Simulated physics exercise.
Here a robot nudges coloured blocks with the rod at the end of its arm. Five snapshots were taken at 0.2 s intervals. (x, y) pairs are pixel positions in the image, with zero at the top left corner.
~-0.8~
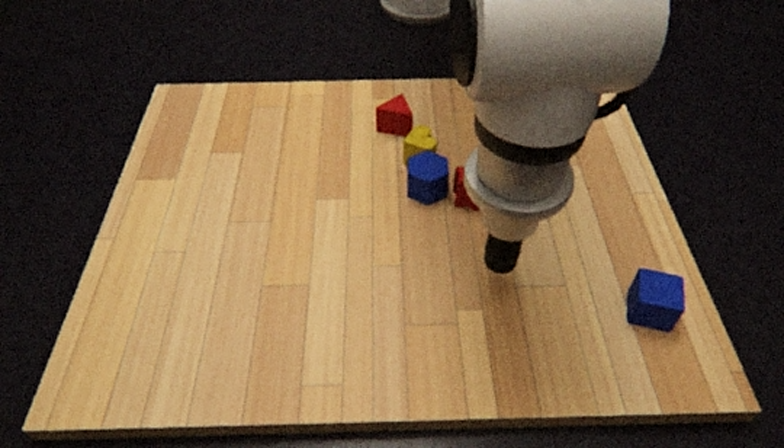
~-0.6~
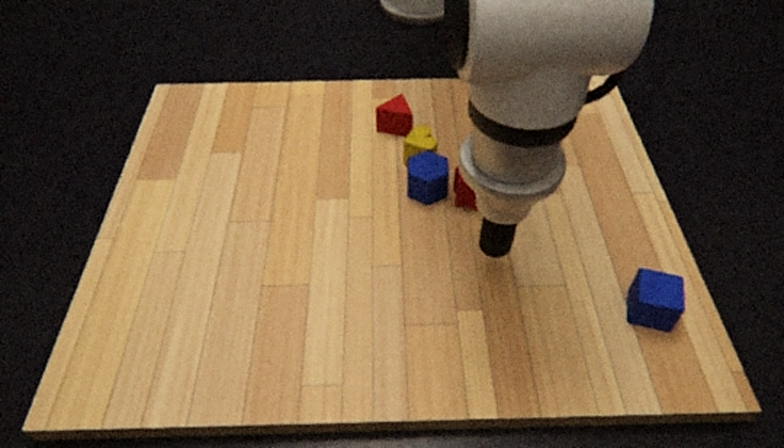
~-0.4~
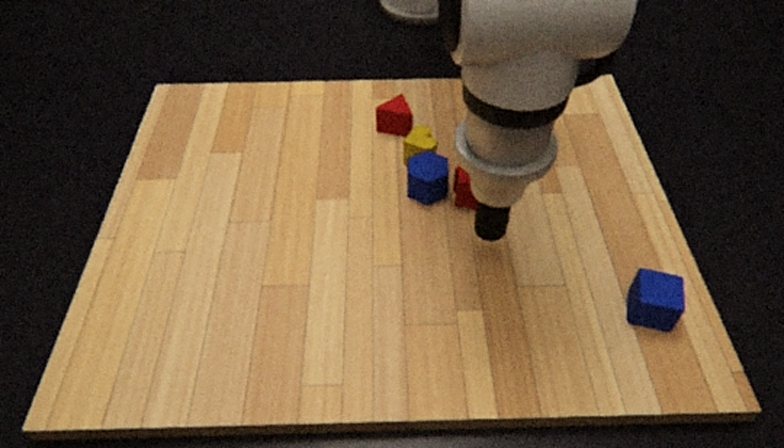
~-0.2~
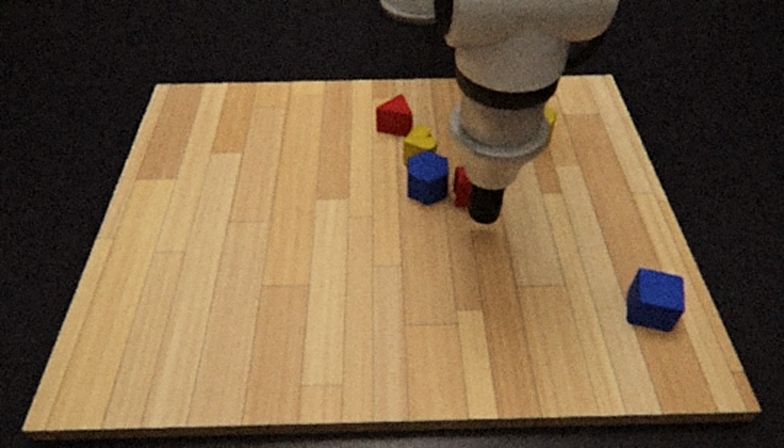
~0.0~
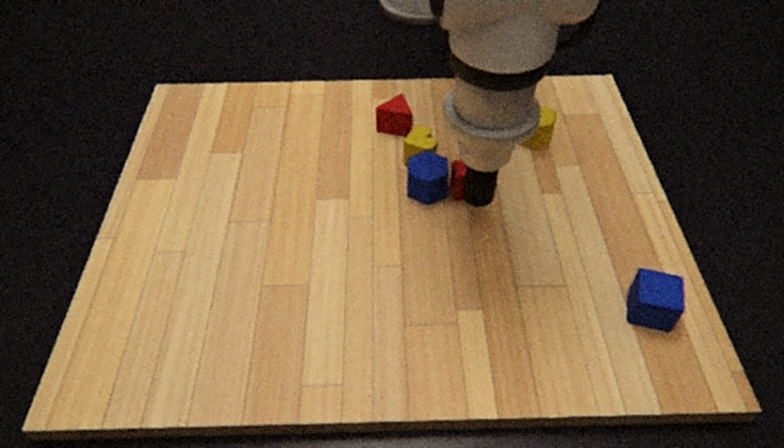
In the video, a robot arm's dark-tipped rod moves away from the viewer and slightly left over a wooden board, nearing a partly hidden red block beside a blue hexagonal block, while the coloured blocks stay still.
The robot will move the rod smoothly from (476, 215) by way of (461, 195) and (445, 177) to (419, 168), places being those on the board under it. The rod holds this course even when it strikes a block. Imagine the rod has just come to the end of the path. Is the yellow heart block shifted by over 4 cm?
I expect not.
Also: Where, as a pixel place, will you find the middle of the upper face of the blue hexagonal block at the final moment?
I think it will end close to (395, 161).
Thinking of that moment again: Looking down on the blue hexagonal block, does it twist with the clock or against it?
Viewed from overhead, the blue hexagonal block winds up turned anticlockwise.
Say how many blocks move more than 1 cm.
Looking at the path, I think three or more of the blocks end up more than 1 cm away.
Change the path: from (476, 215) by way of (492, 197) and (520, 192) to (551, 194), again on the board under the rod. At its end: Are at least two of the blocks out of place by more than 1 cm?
No
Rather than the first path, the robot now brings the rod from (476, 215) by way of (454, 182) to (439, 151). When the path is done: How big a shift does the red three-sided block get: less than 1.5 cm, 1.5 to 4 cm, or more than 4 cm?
It travels less than 1.5 cm.
On the path given first. Halfway along, rod (456, 167); blue hexagonal block (421, 162); red star-shaped block (457, 142).
At the end, rod (420, 150); red three-sided block in place; yellow heart block (403, 125), turned 25° clockwise; blue hexagonal block (395, 161), turned 60° anticlockwise; red star-shaped block (449, 132), turned 25° clockwise.
